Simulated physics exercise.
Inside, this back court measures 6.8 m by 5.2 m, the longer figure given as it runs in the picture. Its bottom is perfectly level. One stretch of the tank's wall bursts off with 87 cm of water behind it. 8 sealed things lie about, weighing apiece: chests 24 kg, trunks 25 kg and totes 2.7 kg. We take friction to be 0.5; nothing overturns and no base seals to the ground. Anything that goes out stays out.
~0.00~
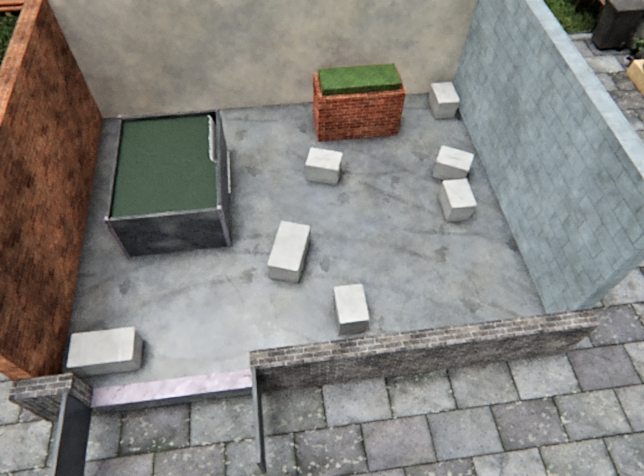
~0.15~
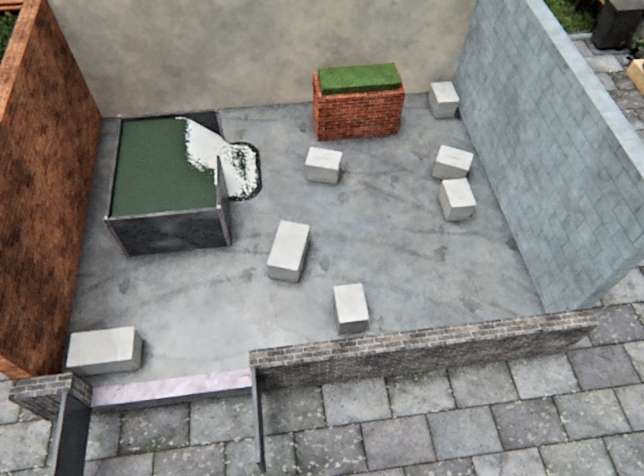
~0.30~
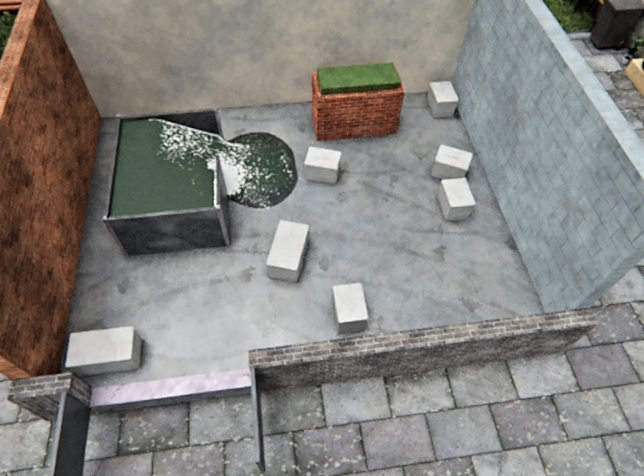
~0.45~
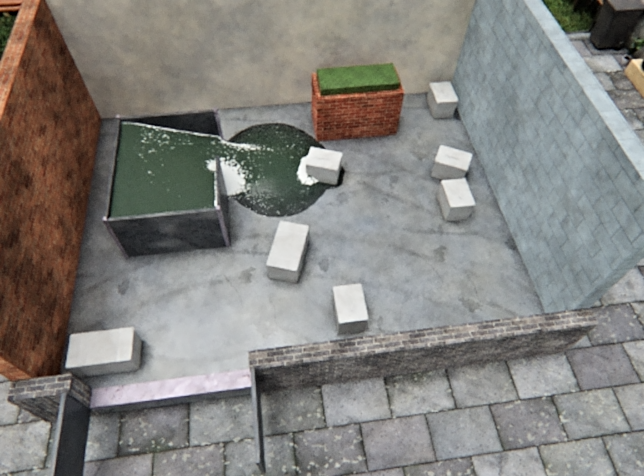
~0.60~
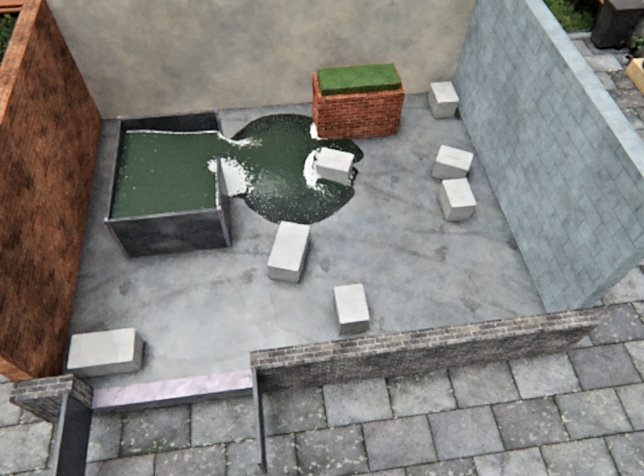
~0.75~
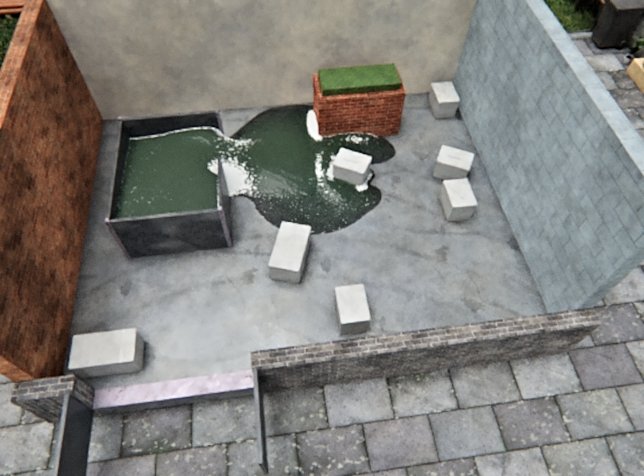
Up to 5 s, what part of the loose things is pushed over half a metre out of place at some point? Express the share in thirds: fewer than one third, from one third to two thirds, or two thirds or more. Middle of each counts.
Expect the moved ones to number a third to two thirds.
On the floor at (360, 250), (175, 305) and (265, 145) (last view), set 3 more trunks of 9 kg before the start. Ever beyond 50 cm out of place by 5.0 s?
Check, in order - exceeded, not exceeded, exceeded.
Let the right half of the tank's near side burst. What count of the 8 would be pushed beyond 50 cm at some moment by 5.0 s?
The count would be 1.
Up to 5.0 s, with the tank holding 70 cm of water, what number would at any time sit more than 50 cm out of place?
Count under that change: 5.
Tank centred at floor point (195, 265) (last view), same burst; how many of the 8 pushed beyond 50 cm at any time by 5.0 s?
That would give 6.
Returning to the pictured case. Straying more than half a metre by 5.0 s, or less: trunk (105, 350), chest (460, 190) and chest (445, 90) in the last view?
Listed in sequence: Lower; higher; higher for the last.
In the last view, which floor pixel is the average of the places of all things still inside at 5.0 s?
Centre of the remaining things: Roughly (335, 267).
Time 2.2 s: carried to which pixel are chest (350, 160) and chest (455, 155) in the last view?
Roughly (465, 175), then roughly (486, 164).
After 1.1 s 1 of 8 are over 50 cm from their spots; 0 afloat.
After 2.2 s 2 of 8 are over 50 cm from their spots; 3 afloat.
After 3.5 s 5 of 8 are over 50 cm from their spots; 5 afloat.
After 5.0 s 5 of 8 are over 50 cm from their spots, and 5 have been at some point; 5 afloat.
